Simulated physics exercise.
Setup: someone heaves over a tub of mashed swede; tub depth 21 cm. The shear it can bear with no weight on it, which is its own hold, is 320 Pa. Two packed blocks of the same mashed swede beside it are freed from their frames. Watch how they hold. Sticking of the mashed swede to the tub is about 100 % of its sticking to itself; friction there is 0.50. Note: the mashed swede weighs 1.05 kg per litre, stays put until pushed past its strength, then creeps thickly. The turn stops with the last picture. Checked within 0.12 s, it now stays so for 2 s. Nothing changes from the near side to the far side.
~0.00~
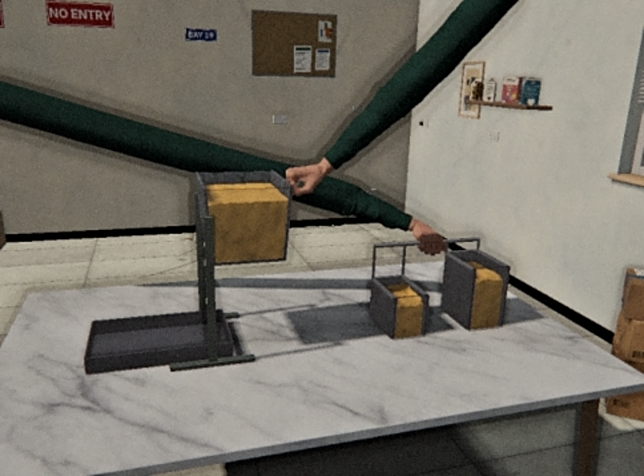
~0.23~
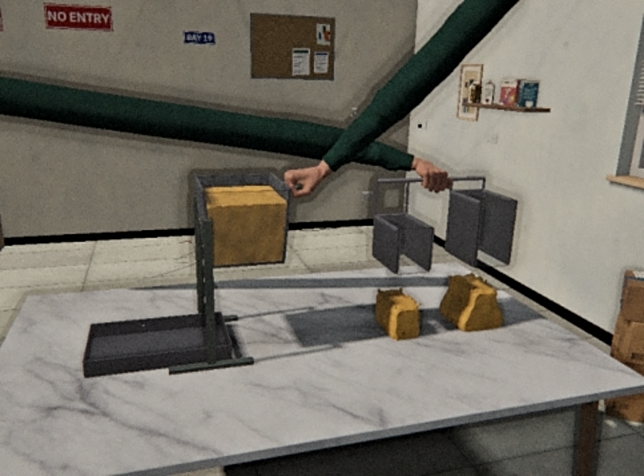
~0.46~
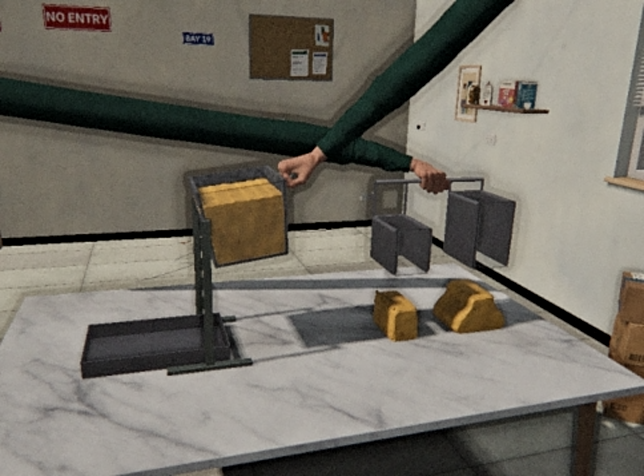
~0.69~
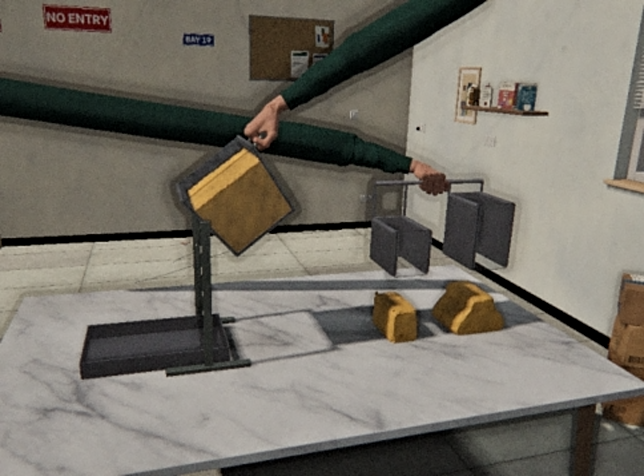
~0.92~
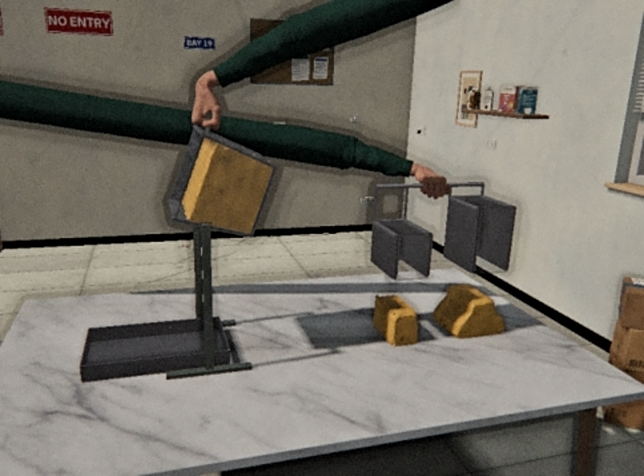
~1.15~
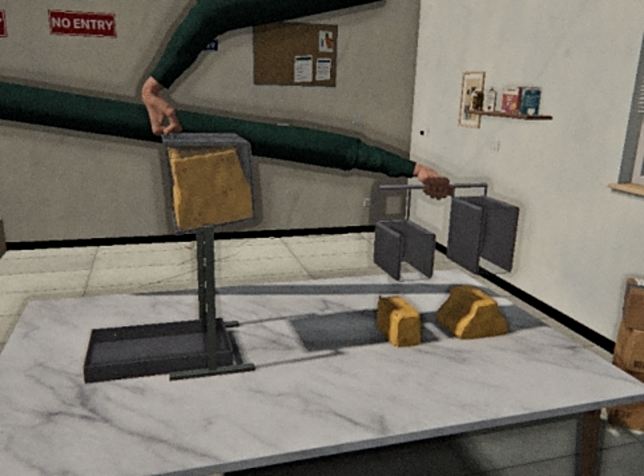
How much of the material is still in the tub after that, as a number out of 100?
About 39 out of 100.
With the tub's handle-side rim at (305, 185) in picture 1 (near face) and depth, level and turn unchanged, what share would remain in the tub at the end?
Roughly 30 %.
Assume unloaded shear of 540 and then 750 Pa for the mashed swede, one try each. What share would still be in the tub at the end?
Result: 55 % for the first case, 100 % for the second.
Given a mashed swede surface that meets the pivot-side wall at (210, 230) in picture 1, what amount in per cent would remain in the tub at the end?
I'd put it close to 75 in a hundred.
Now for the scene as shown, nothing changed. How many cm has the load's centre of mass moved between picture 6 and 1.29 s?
Shift: Roughly 6 cm.
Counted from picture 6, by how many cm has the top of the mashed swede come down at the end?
About 12 cm.
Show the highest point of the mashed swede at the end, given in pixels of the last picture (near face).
Looking at the last picture, I'd put it at about (230, 196).
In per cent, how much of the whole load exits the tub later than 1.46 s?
My estimate is near 10 in a hundred.
After 1.29 s, the tub is at 95 degrees and holds 77 %.
After 1.46 s, the tub is at 95 degrees and holds 48 %.
After 1.63 s, the tub is at 95 degrees and holds 39 %.
After 1.80 s, the tub is at 95 degrees and holds 39 %.
After 3.15 s, the tub is at 95 degrees and holds 39 %.
